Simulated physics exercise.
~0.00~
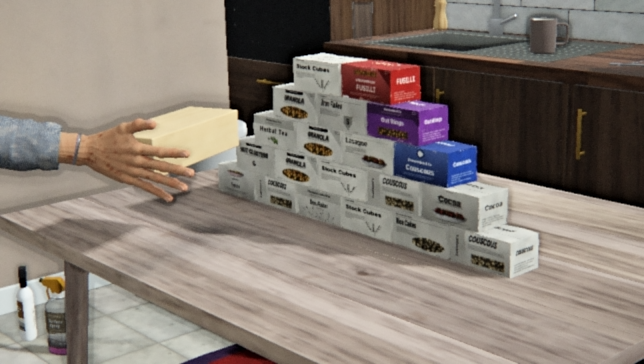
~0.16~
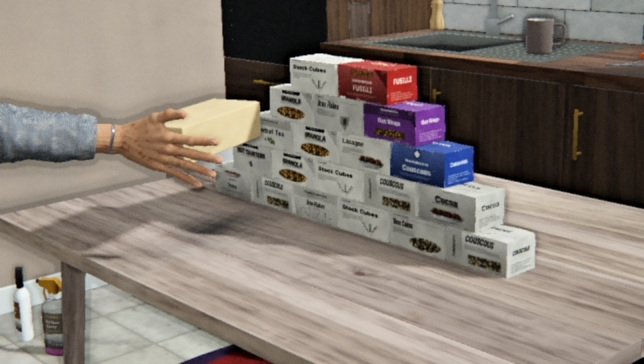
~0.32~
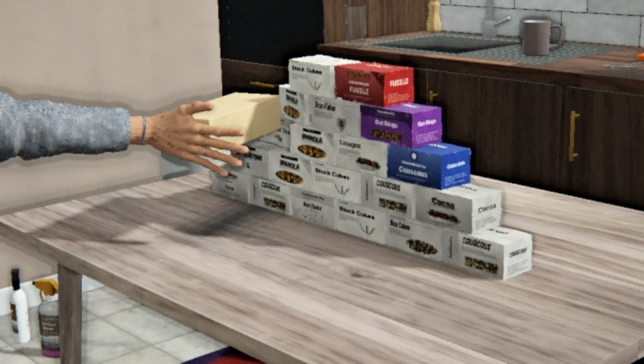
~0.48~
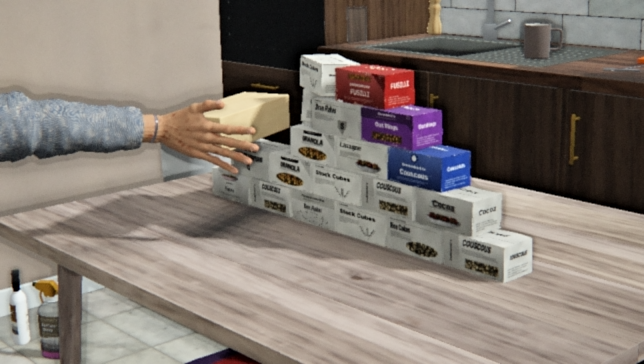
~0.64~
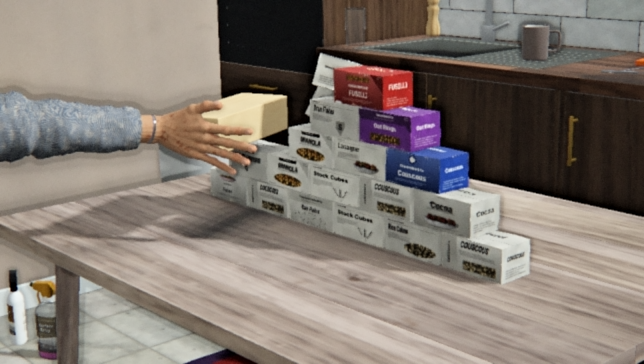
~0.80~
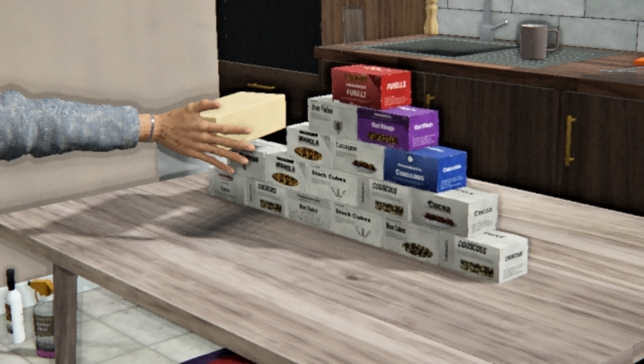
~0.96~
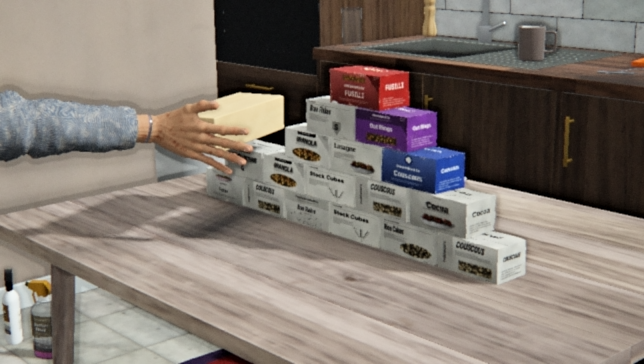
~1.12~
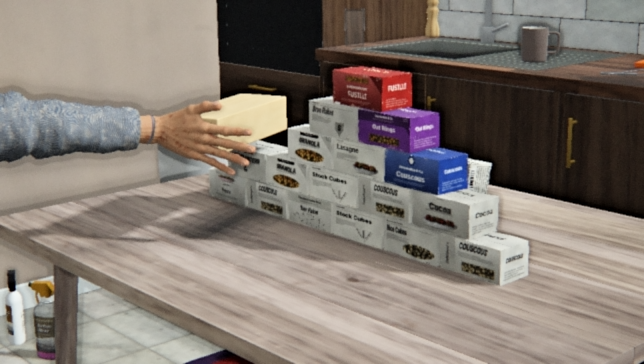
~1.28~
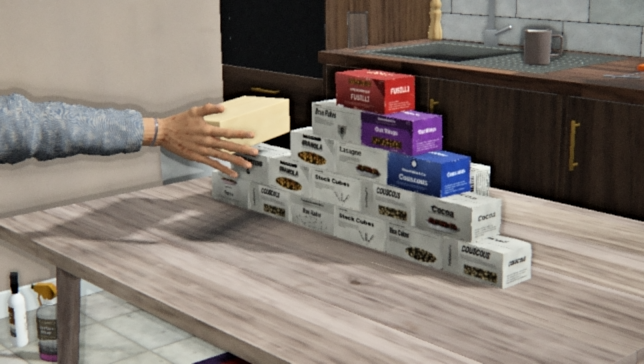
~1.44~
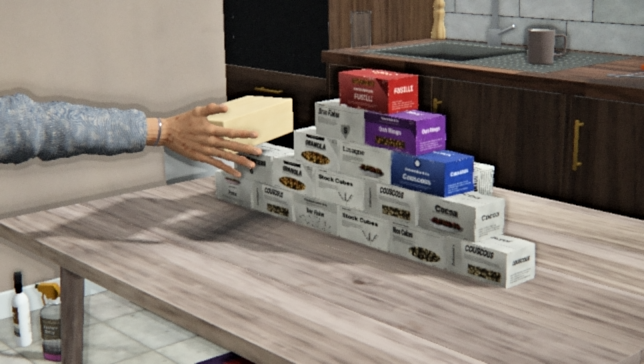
Hand pushing a pale block into a stepped wall of small boxes, toppling a few white ones while coloured ones stay put.
